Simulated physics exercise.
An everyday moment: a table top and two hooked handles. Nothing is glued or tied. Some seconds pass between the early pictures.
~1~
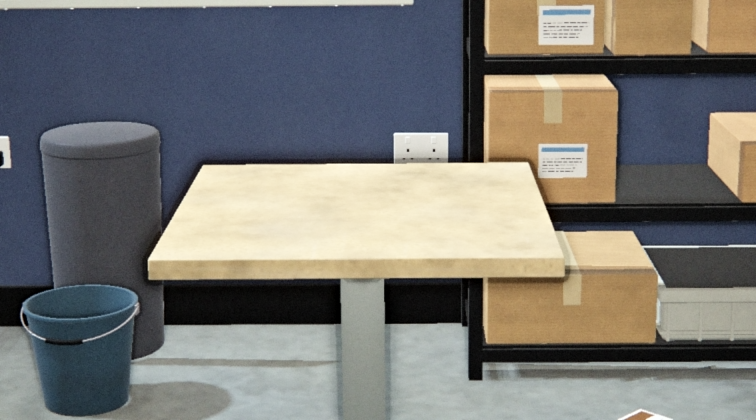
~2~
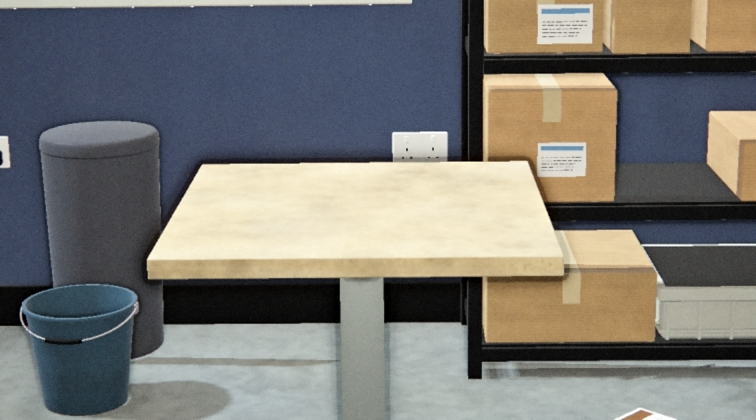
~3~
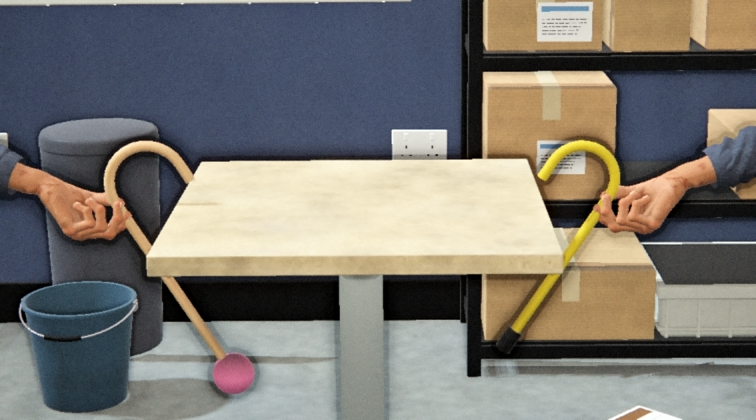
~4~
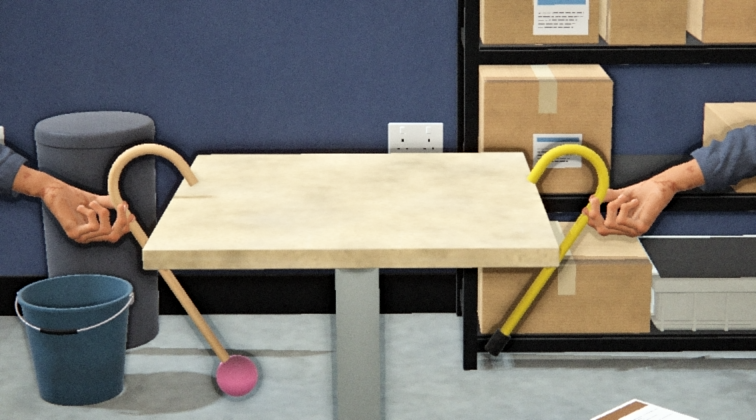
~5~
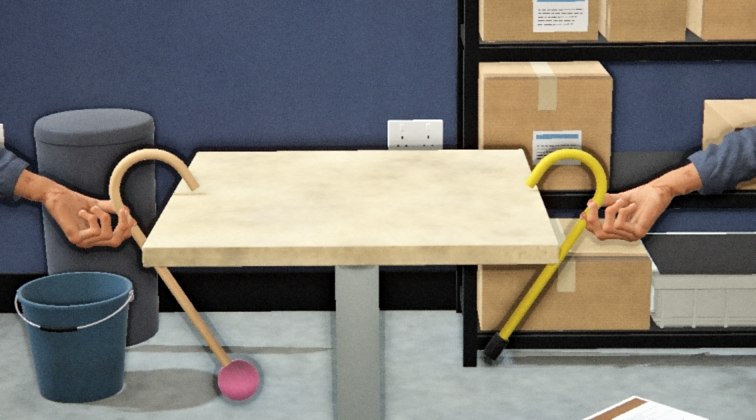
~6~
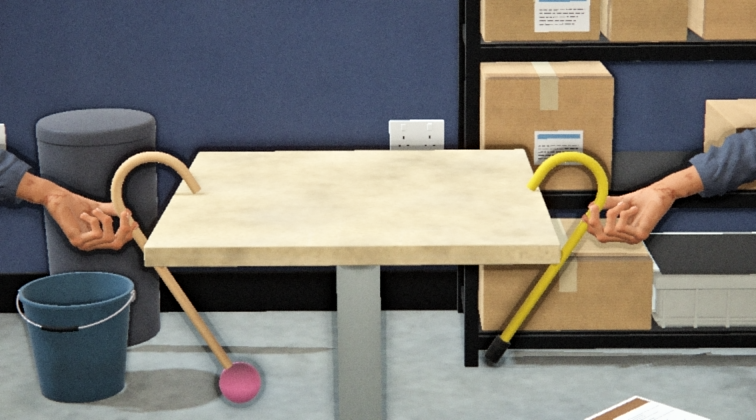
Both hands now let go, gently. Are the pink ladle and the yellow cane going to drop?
The pink ladle remains in place, the yellow cane remains in place.
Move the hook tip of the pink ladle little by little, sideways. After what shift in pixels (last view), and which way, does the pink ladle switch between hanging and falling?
About 24 pixels left.
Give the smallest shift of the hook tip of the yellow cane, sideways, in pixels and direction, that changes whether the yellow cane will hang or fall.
About 12 pixels right.
Then, 0.28 s past the last view, pink ladle at rest near (200, 276); yellow cane at rest near (529, 252).
Finally, the pink ladle stays hooked on the edge, near (201, 276); the yellow cane stays hooked on the edge, near (528, 252).
